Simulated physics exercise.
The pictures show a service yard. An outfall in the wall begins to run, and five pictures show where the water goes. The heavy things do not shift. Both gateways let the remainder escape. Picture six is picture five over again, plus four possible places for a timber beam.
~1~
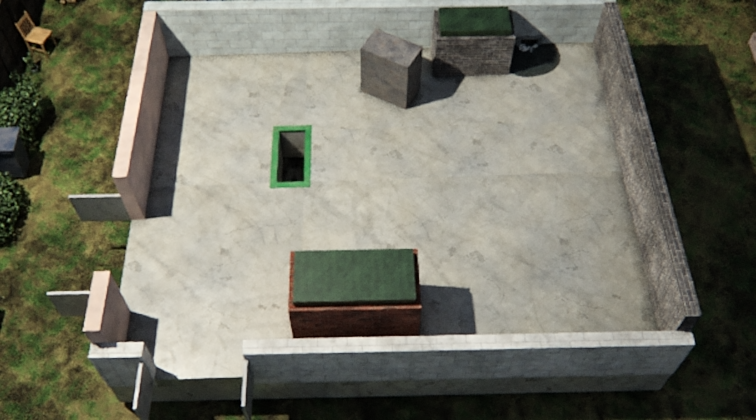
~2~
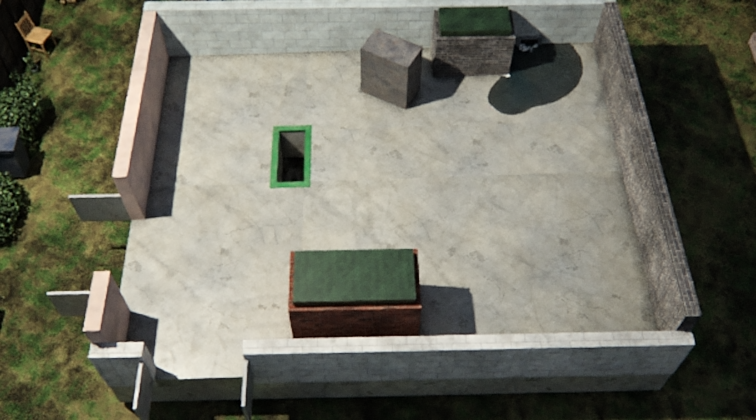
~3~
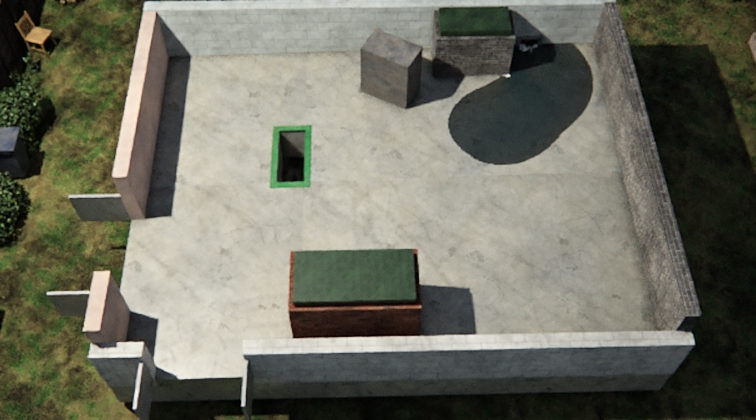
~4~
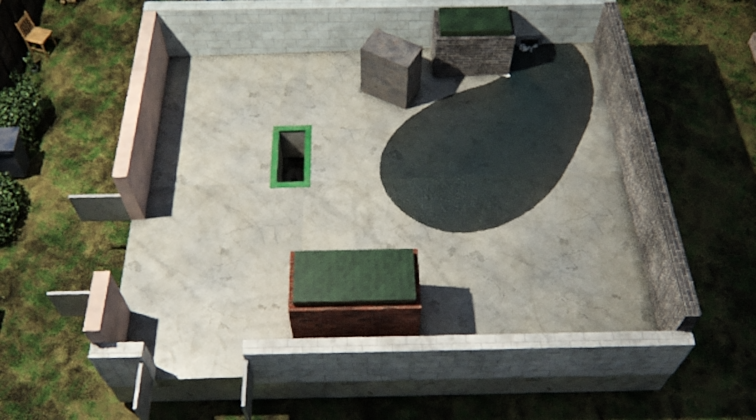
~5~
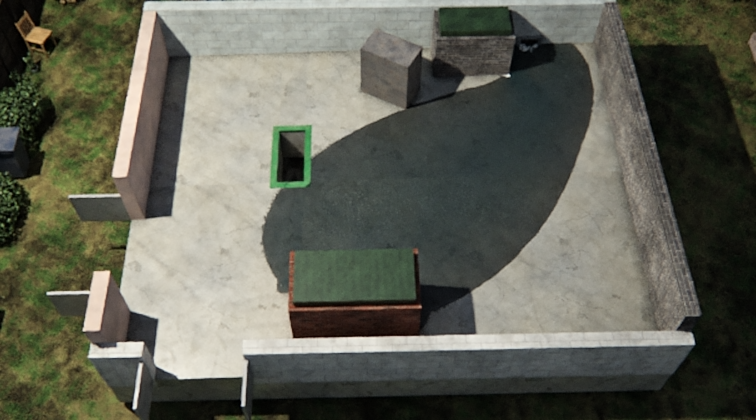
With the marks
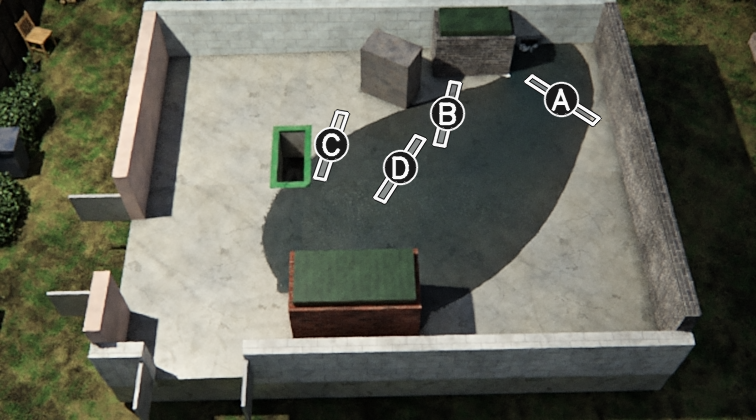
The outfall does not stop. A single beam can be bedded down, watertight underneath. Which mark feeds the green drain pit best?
The answer is place A.
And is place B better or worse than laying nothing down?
Place B is worse.
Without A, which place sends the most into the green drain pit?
D it is.
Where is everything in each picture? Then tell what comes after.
Outfall at (529, 41); green drain pit at (291, 156); open gate at (138, 264); open gate at (203, 364); front seen at (524, 71), 2 % of the ground wet; green drain pit still dry, in the first picture.
Front seen at (508, 107), 4 % of the ground wet; green drain pit still dry, in the second picture.
Front seen at (489, 157), 10 % of the ground wet; green drain pit still dry, in the third picture.
Front seen at (421, 217), 20 % of the ground wet; green drain pit still dry, in the fourth picture.
Front seen at (274, 269), 35 % of the ground wet; green drain pit still dry, in the fifth picture.
On the marked copy, A from (529, 78) to (595, 121); B from (439, 145) to (455, 82); C from (319, 178) to (342, 112); D from (379, 199) to (420, 137).
With A, about 15 % of the stream goes into the green drain pit, about 83 % out by the gates.
With B, next to none of the stream goes into the green drain pit, about 98 % out by the gates.
With C, next to none of the stream goes into the green drain pit, about 99 % out by the gates.
With D, about 5 % of the stream goes into the green drain pit, about 95 % out by the gates.
